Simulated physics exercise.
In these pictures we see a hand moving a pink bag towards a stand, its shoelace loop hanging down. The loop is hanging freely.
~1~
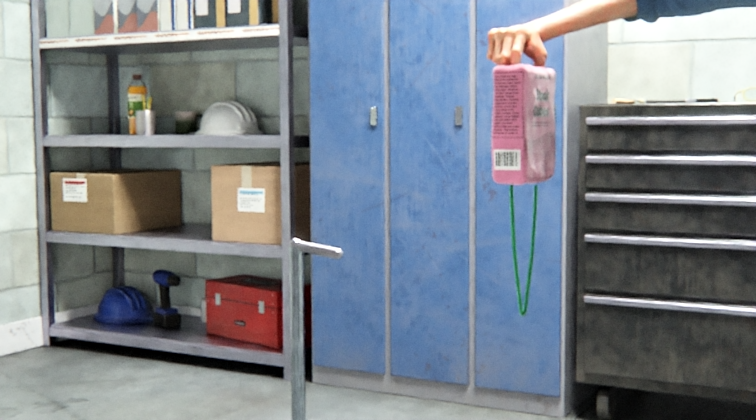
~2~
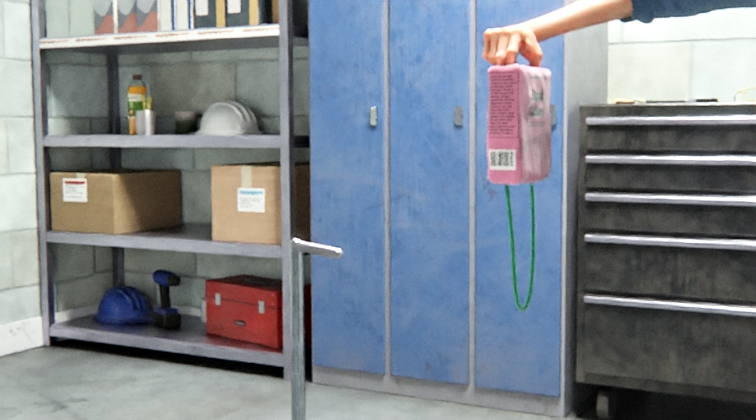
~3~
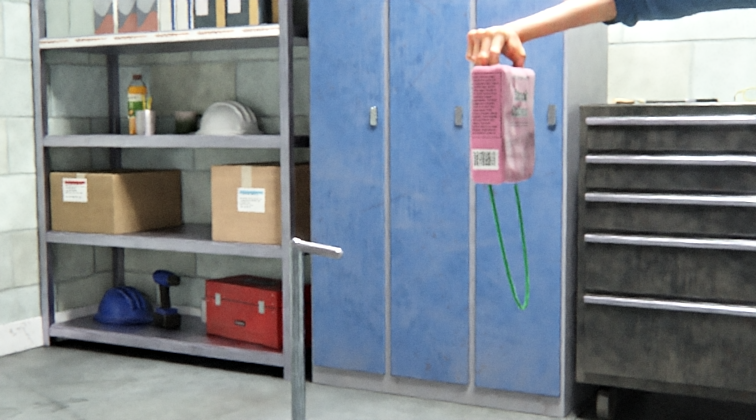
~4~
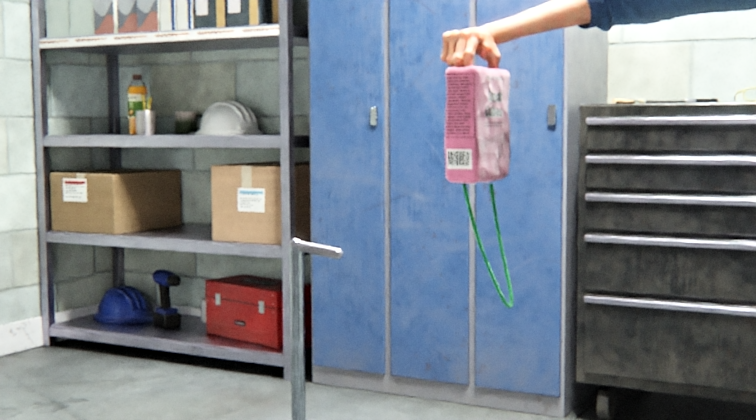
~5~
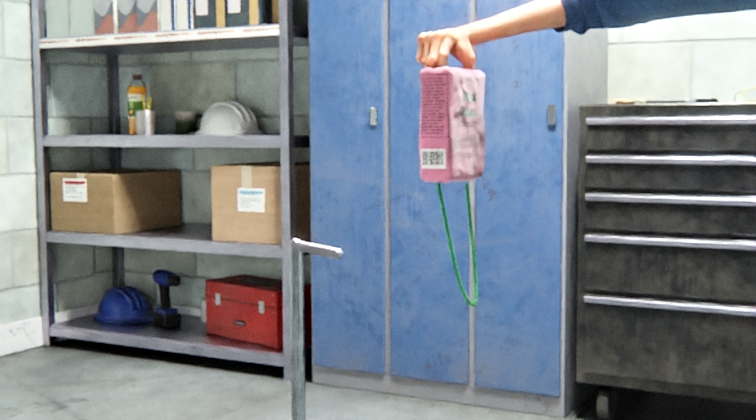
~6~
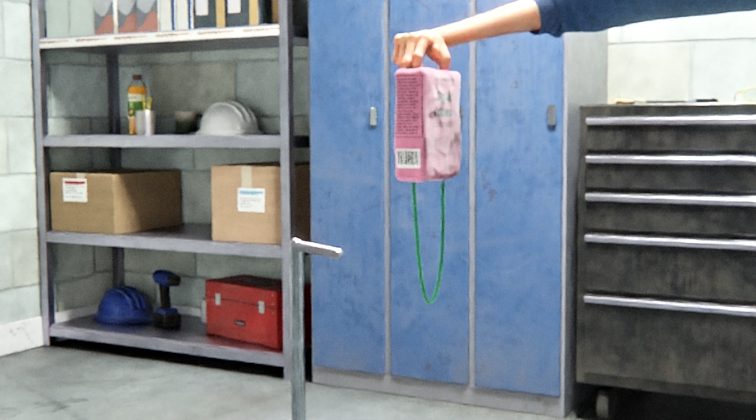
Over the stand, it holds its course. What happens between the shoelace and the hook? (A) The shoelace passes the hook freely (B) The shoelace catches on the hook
The answer is B.
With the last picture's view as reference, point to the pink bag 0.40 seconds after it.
(362, 125).
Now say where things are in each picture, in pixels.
The first picture shows pink bag (525, 125); hook tip (337, 254).
The second picture shows pink bag (520, 125); bottom of the loop (524, 309).
The third picture shows pink bag (503, 125).
The fourth picture shows pink bag (478, 125); bottom of the loop (511, 306).
The fifth picture shows pink bag (453, 125).
The sixth picture shows pink bag (429, 125); bottom of the loop (431, 302); hook tip (337, 254); hook points towards it, loop hangs below the hook.
Then, 0.40 s after the last picture, bag nearing the post near (362, 125).
Then, 0.88 s after the last picture, bag over the post near (288, 126).
At rest, bag past the post near (227, 126); loop tight round the post, hand stopped. The pink bag snags on the hook.
